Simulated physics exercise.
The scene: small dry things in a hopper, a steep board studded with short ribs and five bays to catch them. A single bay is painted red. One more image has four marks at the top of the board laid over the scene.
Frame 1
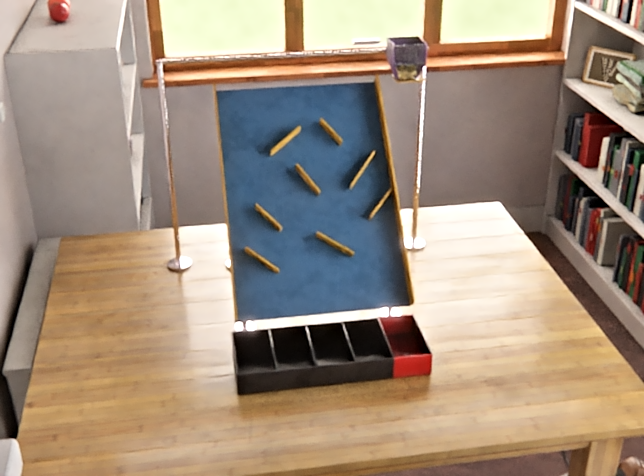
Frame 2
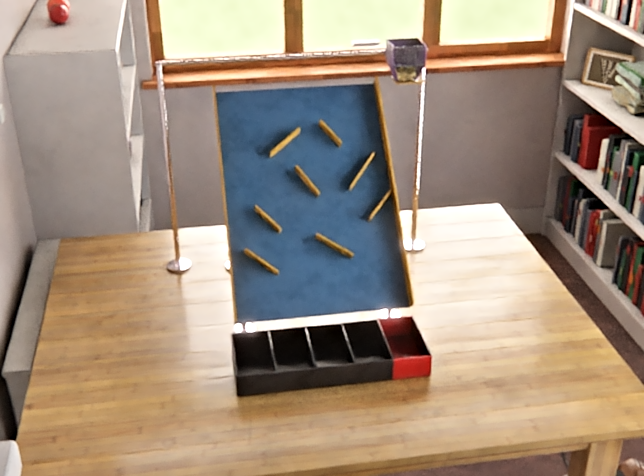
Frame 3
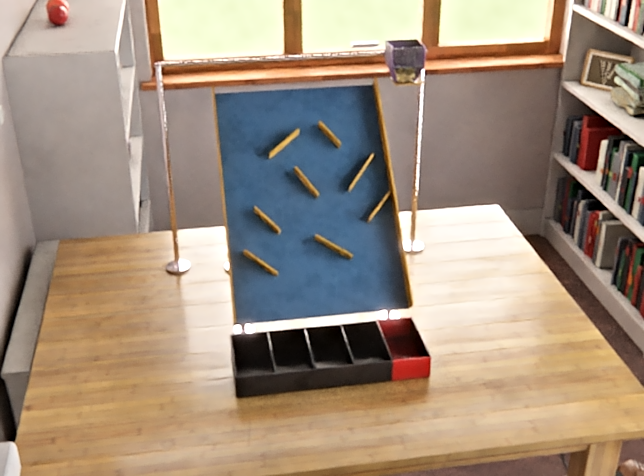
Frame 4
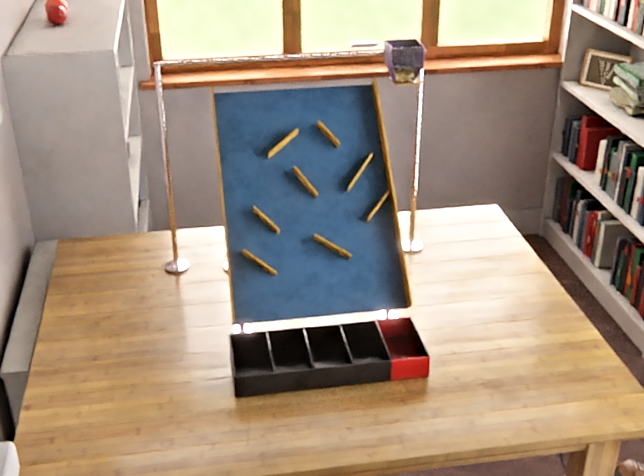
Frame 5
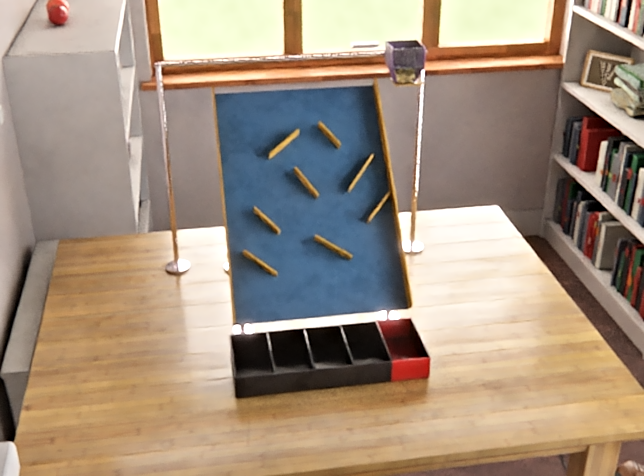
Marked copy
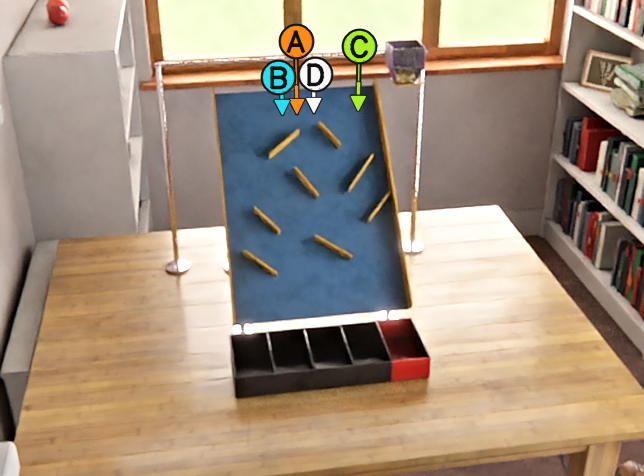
We see a steep blue board studded with short yellow ribs on a wooden table, a small hopper above its upper right and five bays below, the rightmost one red; nothing noticeably moves apart from a very slight shift in view.
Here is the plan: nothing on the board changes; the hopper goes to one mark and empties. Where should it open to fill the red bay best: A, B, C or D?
The best mark is D.
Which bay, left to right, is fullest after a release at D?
The fifth.
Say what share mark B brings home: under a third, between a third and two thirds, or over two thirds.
Under a third.
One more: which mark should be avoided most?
Mark B.
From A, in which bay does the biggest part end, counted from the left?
It is the fifth one.
On the marked copy, mark A meets the board at (296, 108); mark B meets the board at (282, 109); mark C meets the board at (358, 105); mark D meets the board at (313, 107).
Choosing A, close to half in the red bay, close to half in other bays.
Choosing B, a small share in the red bay, the bulk in other bays.
Choosing C, close to half in the red bay, close to a third in other bays, a small share held on the board.
Choosing D, the bulk in the red bay, a small share in other bays, only a few outside the box.
